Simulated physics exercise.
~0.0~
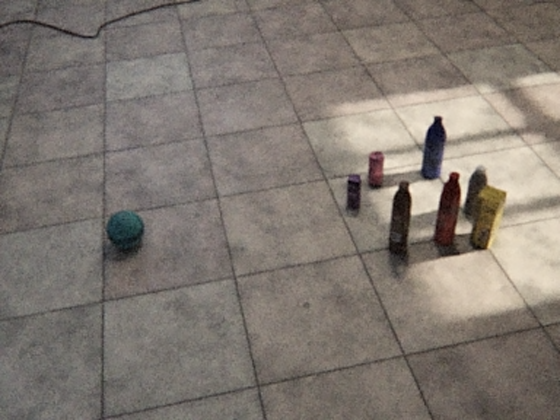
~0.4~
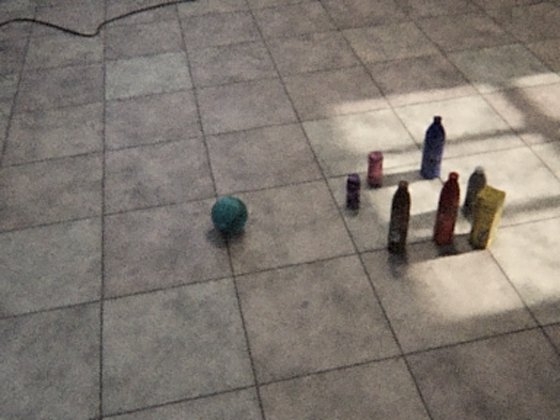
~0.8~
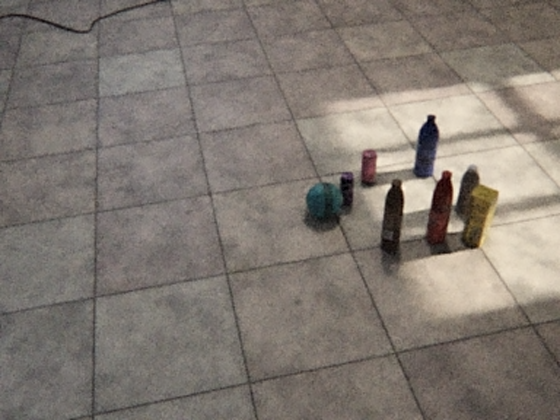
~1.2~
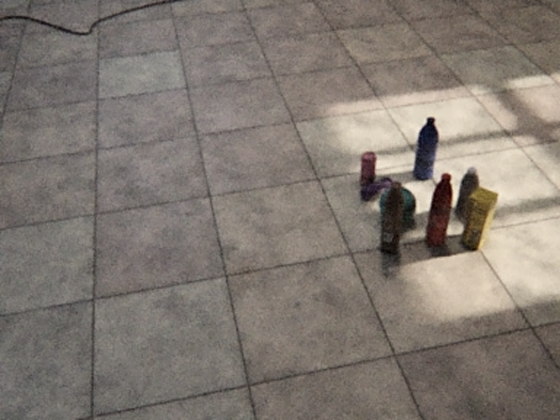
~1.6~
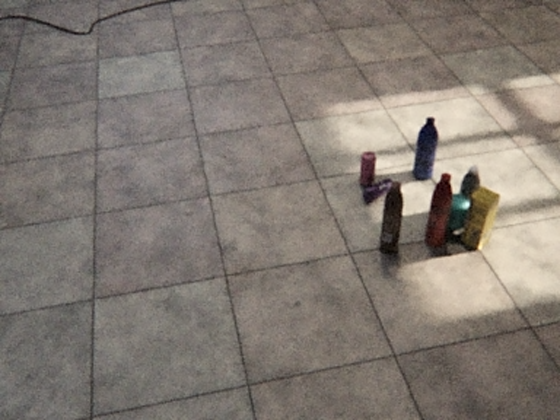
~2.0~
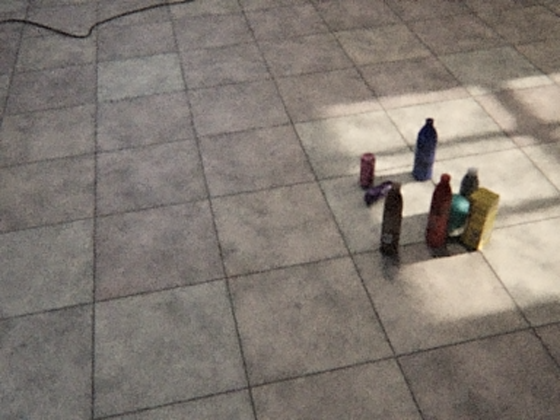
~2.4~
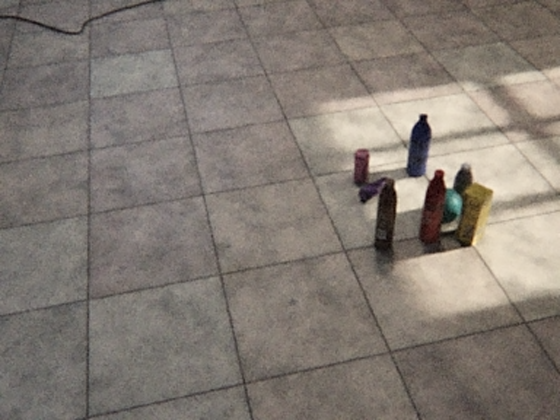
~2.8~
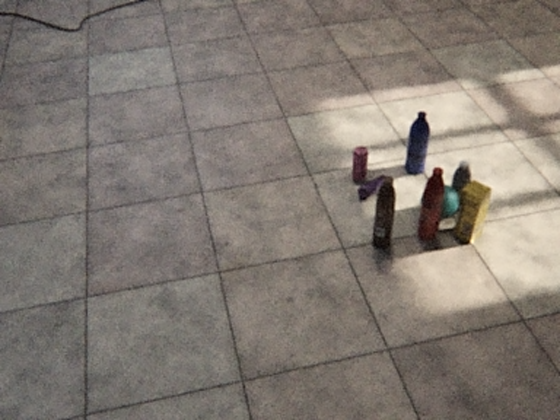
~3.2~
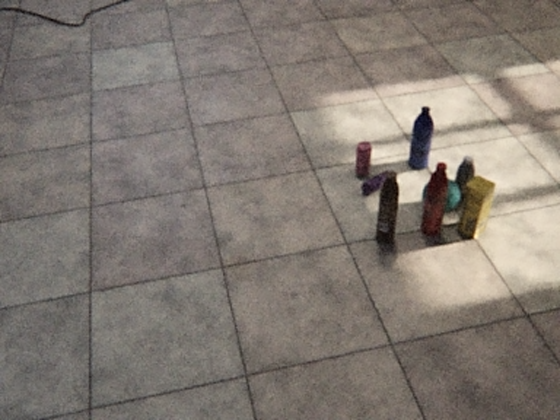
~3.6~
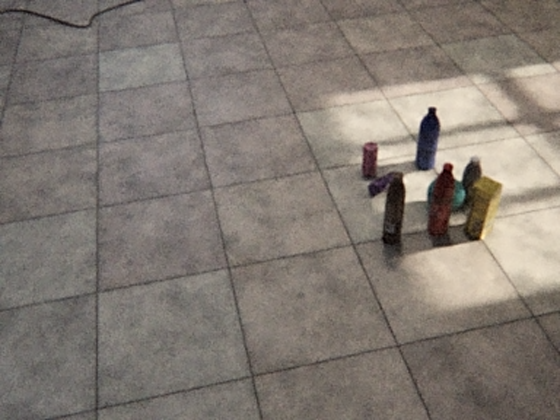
The footage shows a turquoise ball rolling right across a tiled floor towards a group of bottles, cans and a yellow carton. It knocks the small purple can onto its side, passes behind the brown bottle and stops near the red bottle and carton, the other items still upright.
